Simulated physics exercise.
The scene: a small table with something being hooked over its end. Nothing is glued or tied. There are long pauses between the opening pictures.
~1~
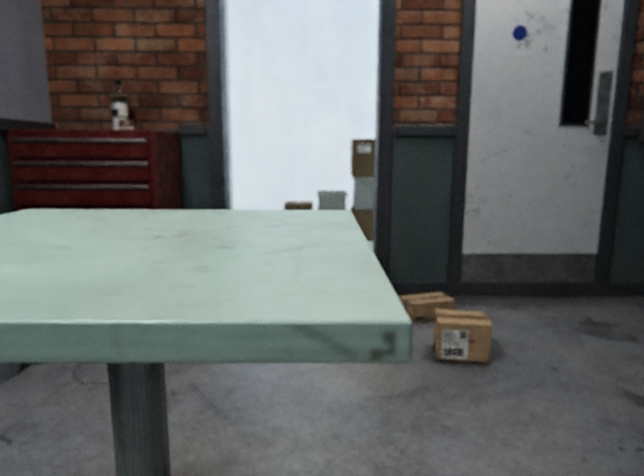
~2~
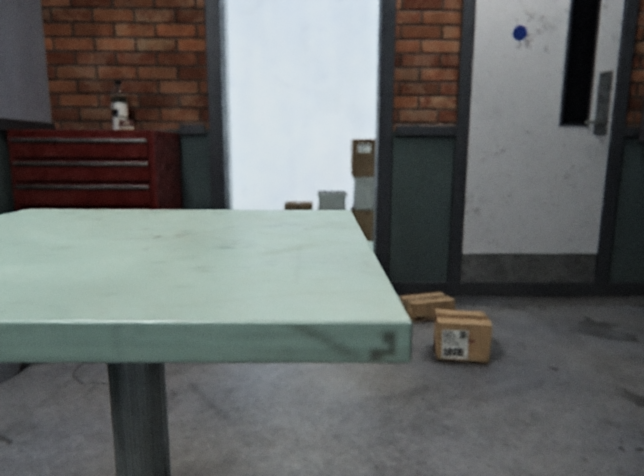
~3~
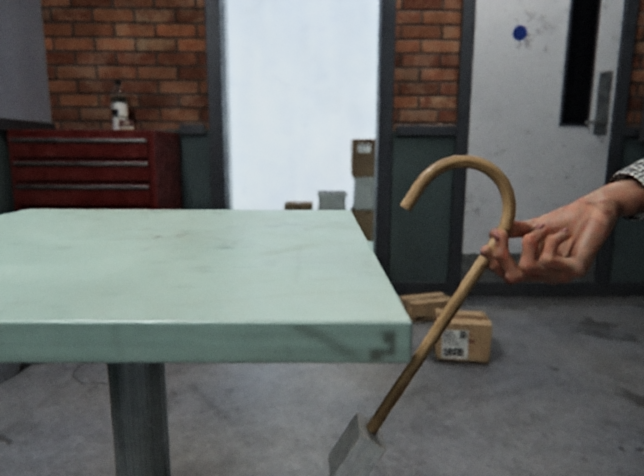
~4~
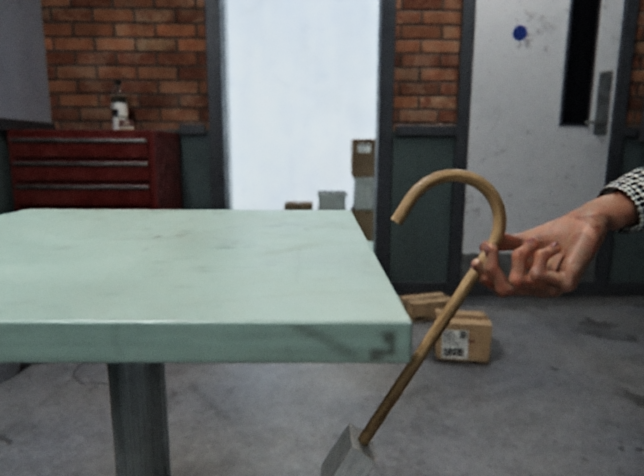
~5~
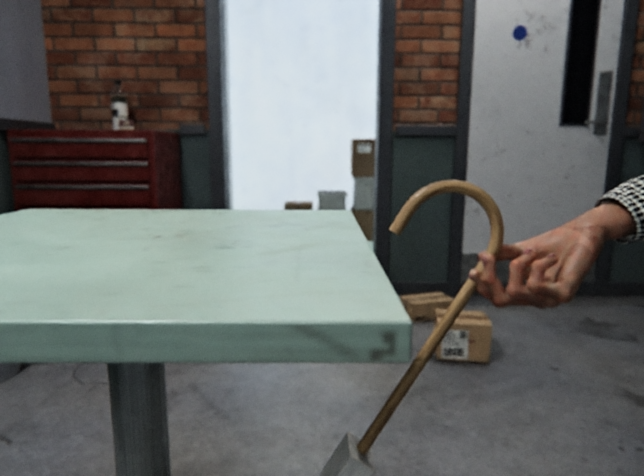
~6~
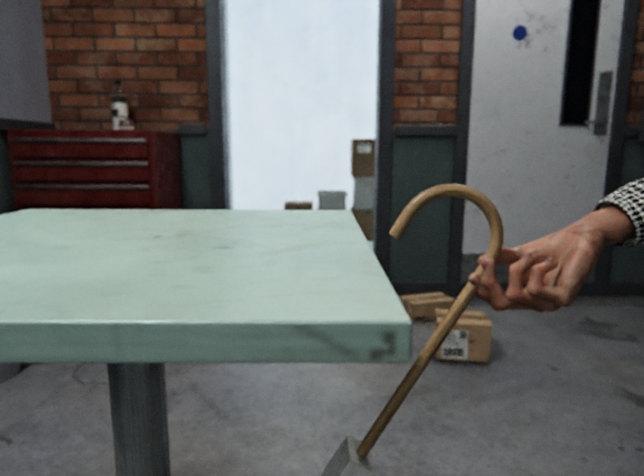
We see a pale green table in a brick-walled room, with nothing moving at first. Then a hand at the right holds a tilted object with a curved wooden handle beside the table's end, shifting it slightly left and down.
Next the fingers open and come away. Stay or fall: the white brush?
The white brush drops past the edge.
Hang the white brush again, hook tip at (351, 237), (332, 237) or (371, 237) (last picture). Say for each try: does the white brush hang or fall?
In that order, it remains in place; remains in place; falls.
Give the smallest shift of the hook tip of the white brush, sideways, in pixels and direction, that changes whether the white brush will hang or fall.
Some 28 pixels, left.
Then, 0.36 s later than the last frame, white brush fallen.
When it is over, the white brush falls to the floor.
